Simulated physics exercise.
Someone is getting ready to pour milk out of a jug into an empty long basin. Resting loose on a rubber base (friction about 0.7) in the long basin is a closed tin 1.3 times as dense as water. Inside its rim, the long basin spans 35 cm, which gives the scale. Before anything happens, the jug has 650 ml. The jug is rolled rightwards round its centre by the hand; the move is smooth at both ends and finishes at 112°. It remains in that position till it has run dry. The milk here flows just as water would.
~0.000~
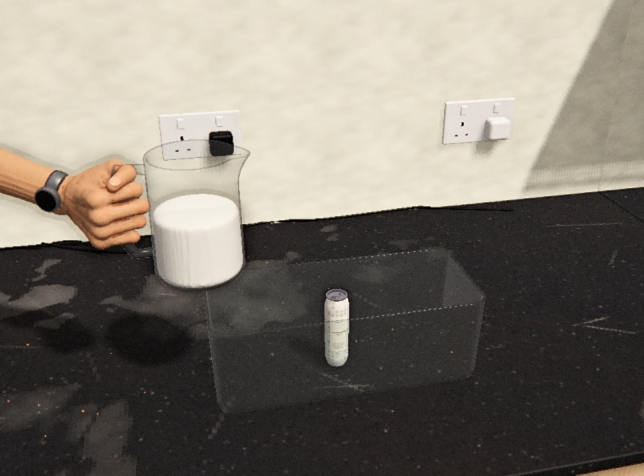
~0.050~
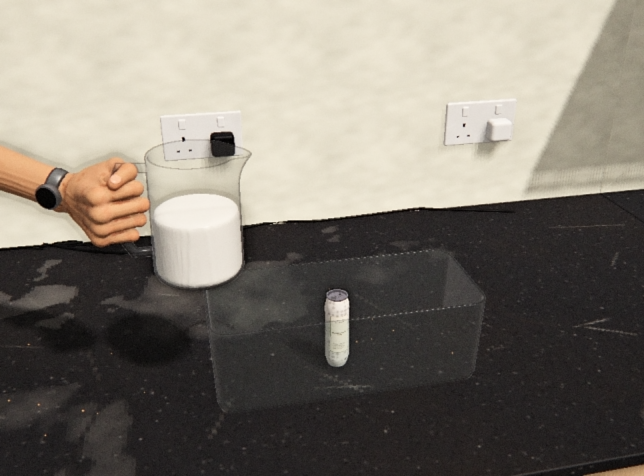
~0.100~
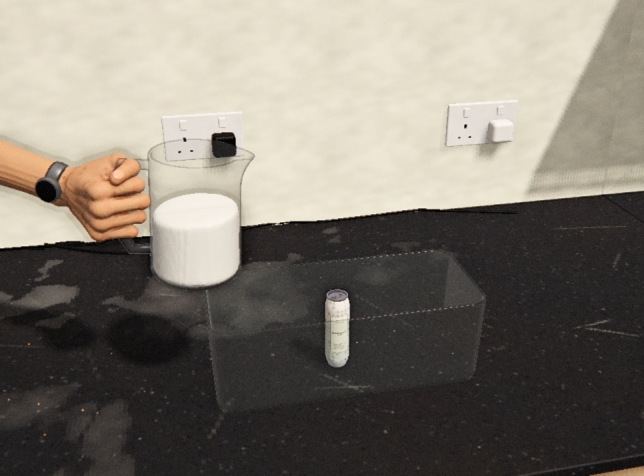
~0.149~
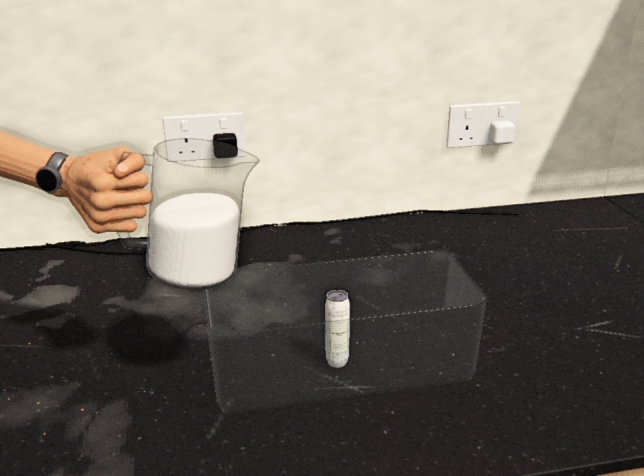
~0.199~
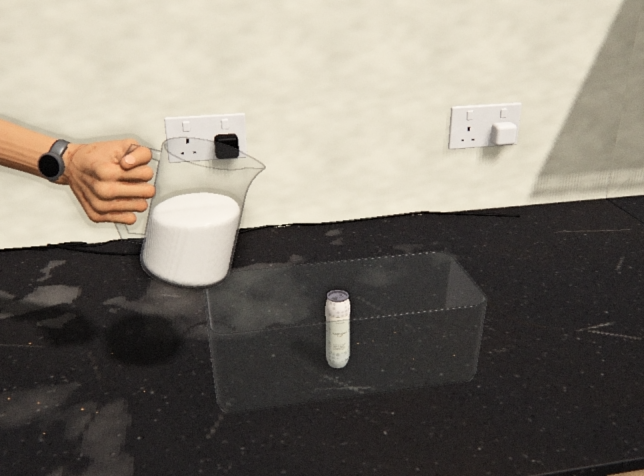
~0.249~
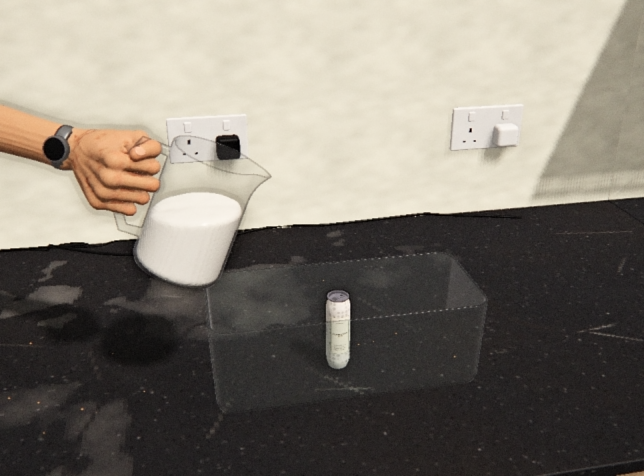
The clip shows a hand wearing a dark watch holding a clear jug of white milk beside a transparent basin containing a small upright tin; the hand gradually tilts the jug rightwards while the basin and tin stay still.
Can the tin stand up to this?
It does not overbalance.
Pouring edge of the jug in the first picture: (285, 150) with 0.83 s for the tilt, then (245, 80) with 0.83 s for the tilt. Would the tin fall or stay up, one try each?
Try 1: Tipped over; try 2: Tipped over.
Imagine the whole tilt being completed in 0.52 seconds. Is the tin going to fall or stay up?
Then the tin tumbles.
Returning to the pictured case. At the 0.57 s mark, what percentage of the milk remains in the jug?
Roughly 92 per cent.
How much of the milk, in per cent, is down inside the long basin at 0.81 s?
Around 52 in a hundred.
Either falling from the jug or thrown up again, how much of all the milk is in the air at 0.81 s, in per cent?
I'd say some 16 per cent is in the air.
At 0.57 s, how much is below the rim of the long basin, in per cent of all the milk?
0 %, give or take.
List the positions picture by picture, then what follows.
In the first picture, it leans 0°; its right rim is at (250, 151); the milk meets the walls at (152, 213) and (237, 205); the long basin's rim runs from (206, 305) to (465, 274); the tin's top is at (337, 298).
In the second picture, it leans 1°; its right rim is at (251, 152); the milk meets the walls at (152, 213) and (237, 205).
In the third picture, it leans 4°; its right rim is at (255, 154); the milk meets the walls at (153, 213) and (237, 204).
In the fourth picture, it leans 9°; its right rim is at (260, 159); the milk meets the walls at (152, 212) and (238, 203).
In the fifth picture, it leans 15°; its right rim is at (266, 166); the milk meets the walls at (151, 213) and (240, 204).
In the sixth picture, it leans 23°; its right rim is at (271, 175); the milk meets the walls at (146, 219) and (242, 204).
After 0.57 s the tilt is 88° and 92 per cent is still to pour; the tin stands where it began.
After 0.81 s the tilt is 112° and 31 per cent is still to pour; the tin stands where it began.
After 1.06 s the tilt is 112° and 3 per cent is still to pour; the tin stands 1 cm from where it began.
After 1.33 s the tilt is 112° and 0 per cent is still to pour; the tin stands 1 cm from where it began.
In the end the tin stands 1 cm from where it began.
